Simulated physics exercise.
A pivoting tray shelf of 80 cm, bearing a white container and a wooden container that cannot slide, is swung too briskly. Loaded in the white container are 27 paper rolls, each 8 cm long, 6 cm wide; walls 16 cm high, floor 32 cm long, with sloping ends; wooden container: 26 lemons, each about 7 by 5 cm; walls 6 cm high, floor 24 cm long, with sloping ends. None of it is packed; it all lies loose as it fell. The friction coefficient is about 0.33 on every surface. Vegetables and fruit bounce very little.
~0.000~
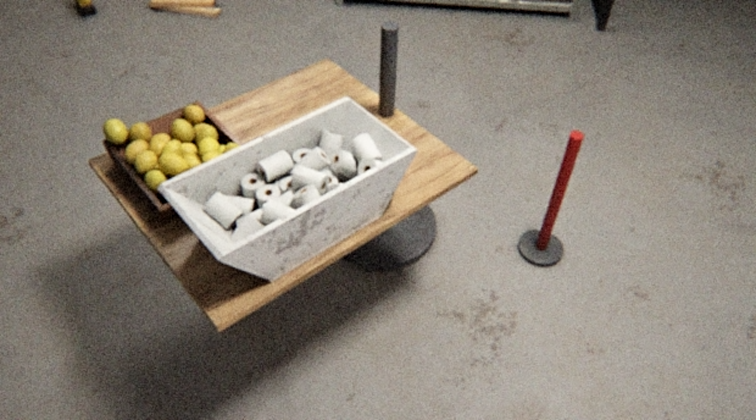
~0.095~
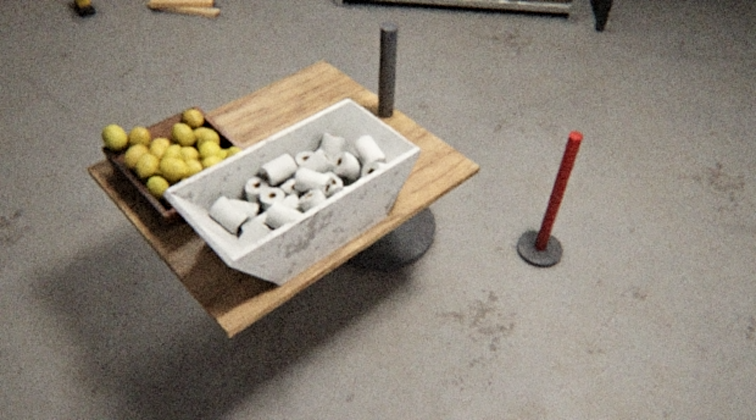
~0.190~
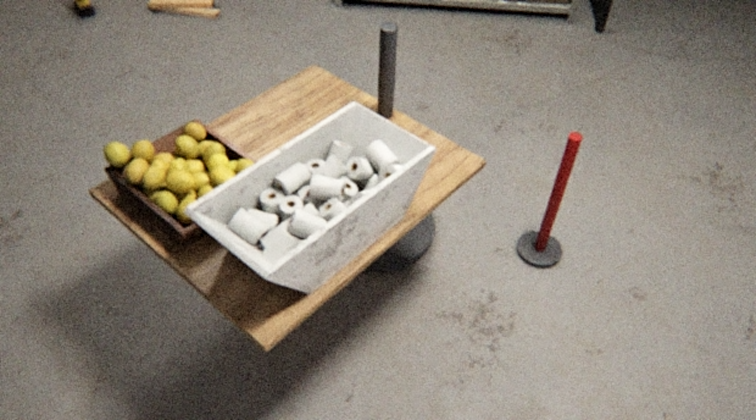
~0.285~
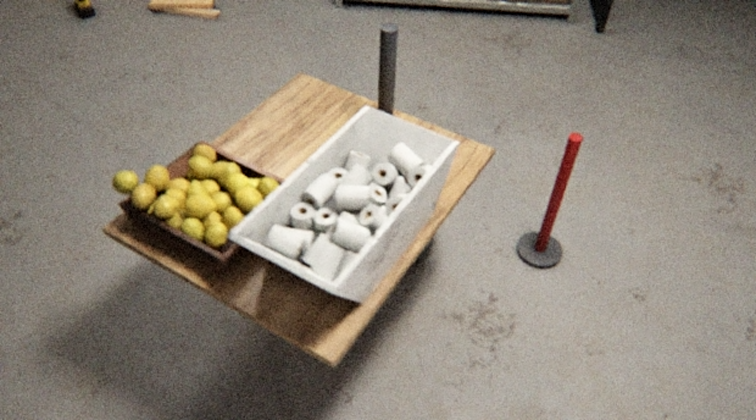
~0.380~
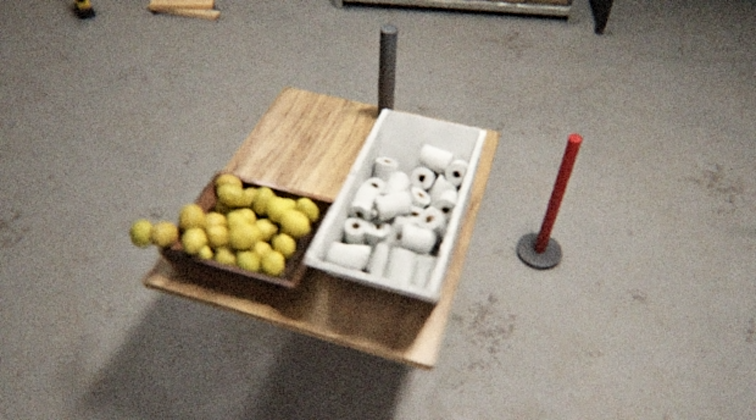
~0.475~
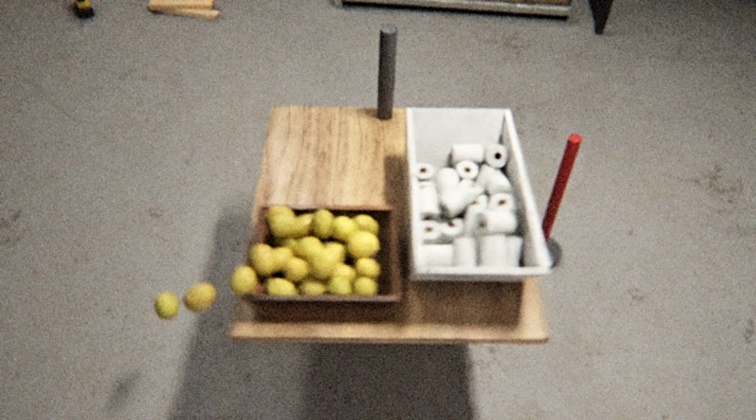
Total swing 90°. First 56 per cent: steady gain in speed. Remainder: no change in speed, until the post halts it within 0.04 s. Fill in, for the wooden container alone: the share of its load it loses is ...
More than a sixth.
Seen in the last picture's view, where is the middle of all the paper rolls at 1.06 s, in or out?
In the last picture they centre on about (543, 156).
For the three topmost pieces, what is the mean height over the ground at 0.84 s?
Roughly 78 centimetres.
After 0.64 s, end of the swing.
After 0.72 s, 0 of 27 out of the white container and 5 of 26 out of the wooden container.
After 0.84 s, 0 of 27 out of the white container and 7 of 26 out of the wooden container.
After 1.06 s, 0 of 27 out of the white container and 8 of 26 out of the wooden container.
Final count (at 1.50 s), 0 of 27 out of the white container and 8 of 26 out of the wooden container. Asked share, 8 of 26, 31 per cent.
